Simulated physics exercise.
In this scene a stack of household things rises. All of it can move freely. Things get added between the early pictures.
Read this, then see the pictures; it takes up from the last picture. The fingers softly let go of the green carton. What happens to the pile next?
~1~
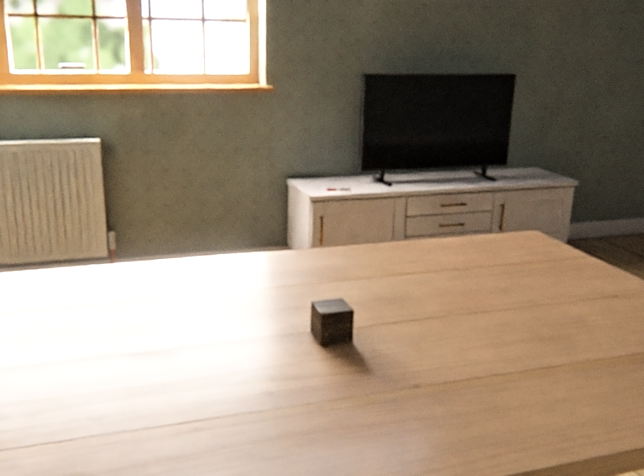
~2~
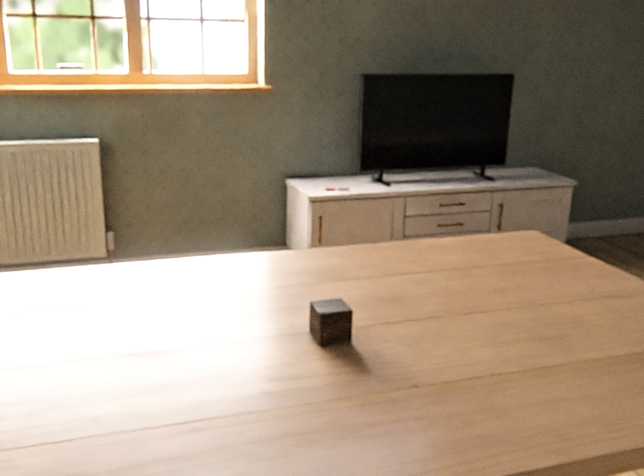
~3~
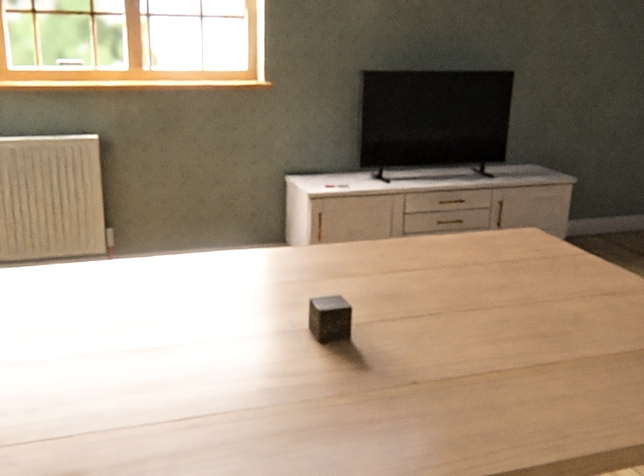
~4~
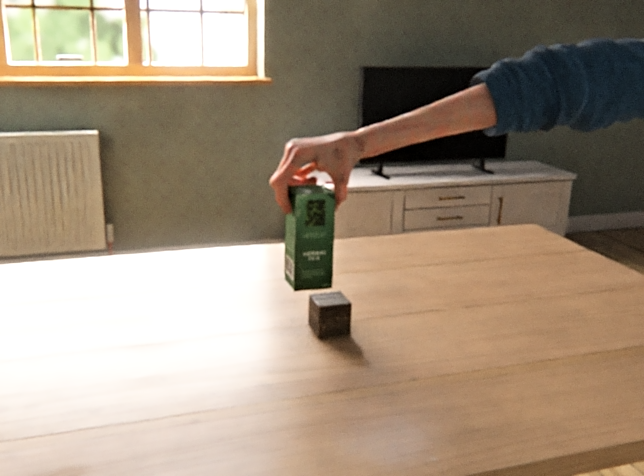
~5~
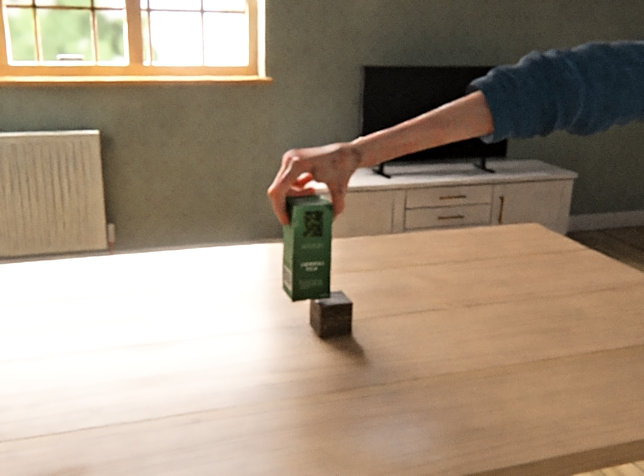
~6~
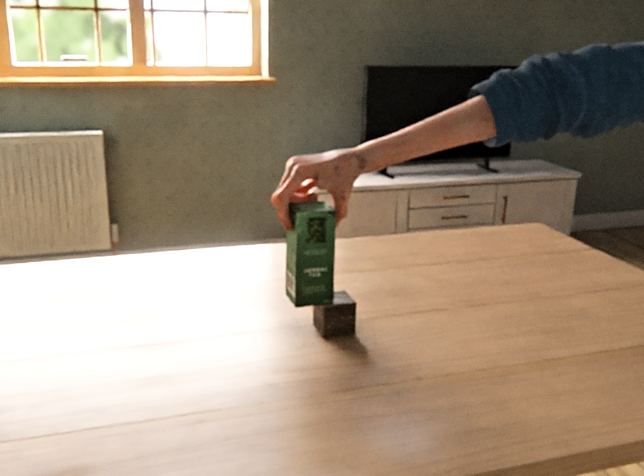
I expect something to leave its place.
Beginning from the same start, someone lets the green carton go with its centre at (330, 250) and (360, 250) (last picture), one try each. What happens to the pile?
Case A: It does not fall; case B: It comes down.
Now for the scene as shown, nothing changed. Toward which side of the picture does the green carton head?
To the left.
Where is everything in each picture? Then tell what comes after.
The last thing is not in view yet; black block (332, 321), in the first frame.
The last thing is not in view yet; black block (331, 321), in the second frame.
The last thing is not in view yet; black block (330, 318), in the third frame.
Still above its spot; green carton (309, 237); black block (330, 314), in the fourth frame.
Still above its spot; green carton (307, 248); black block (331, 313), in the fifth frame.
Set down, still held; green carton (310, 254); black block (334, 313), in the sixth frame.
Then, 0.30 s past the last view, green carton rocked 30° from its first pose near (287, 268).
Then, 0.40 s past the last view, green carton now fallen.
Then, 0.50 s past the last view, things are still on the move.
Then, 2.00 s past the last view, nothing new.
Finally, fallen, green carton; black block still in place. Final places as the last picture's camera would see them, green carton near (247, 321). The pile comes apart.
